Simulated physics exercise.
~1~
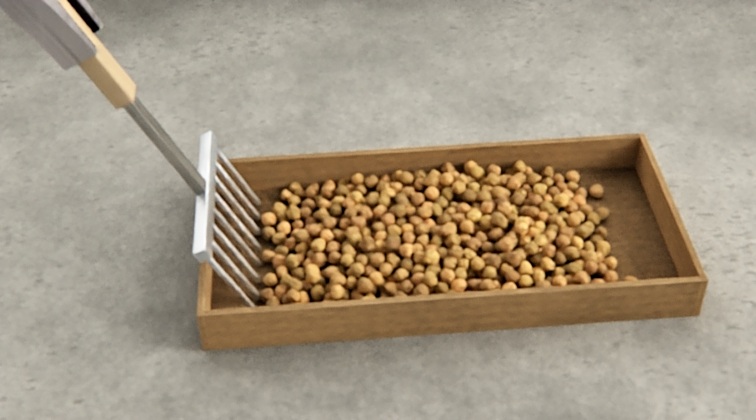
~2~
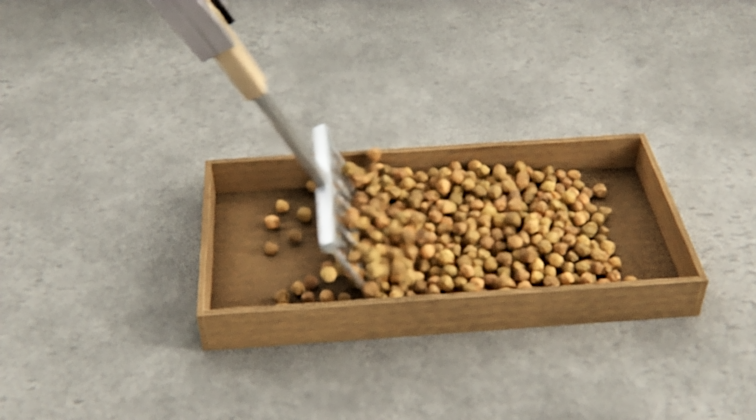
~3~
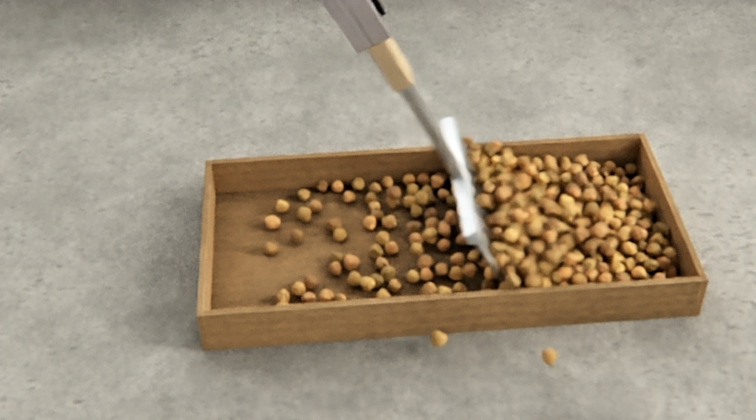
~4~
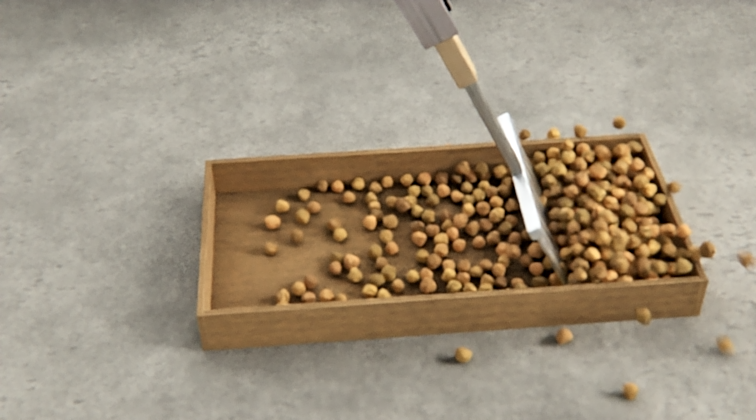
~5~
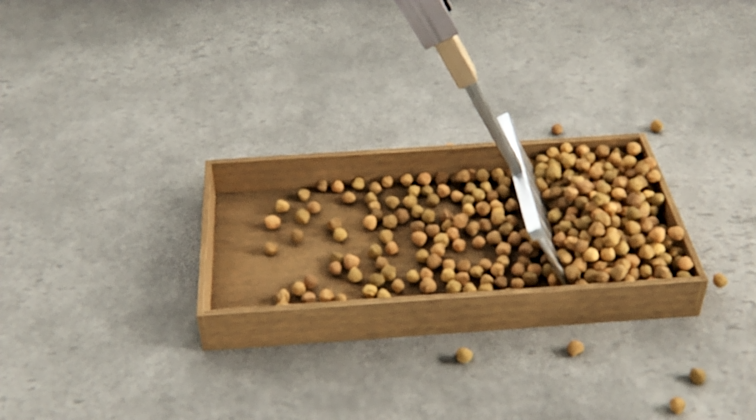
In a wooden tray, a comb pushes chickpeas right, and a few spill out.
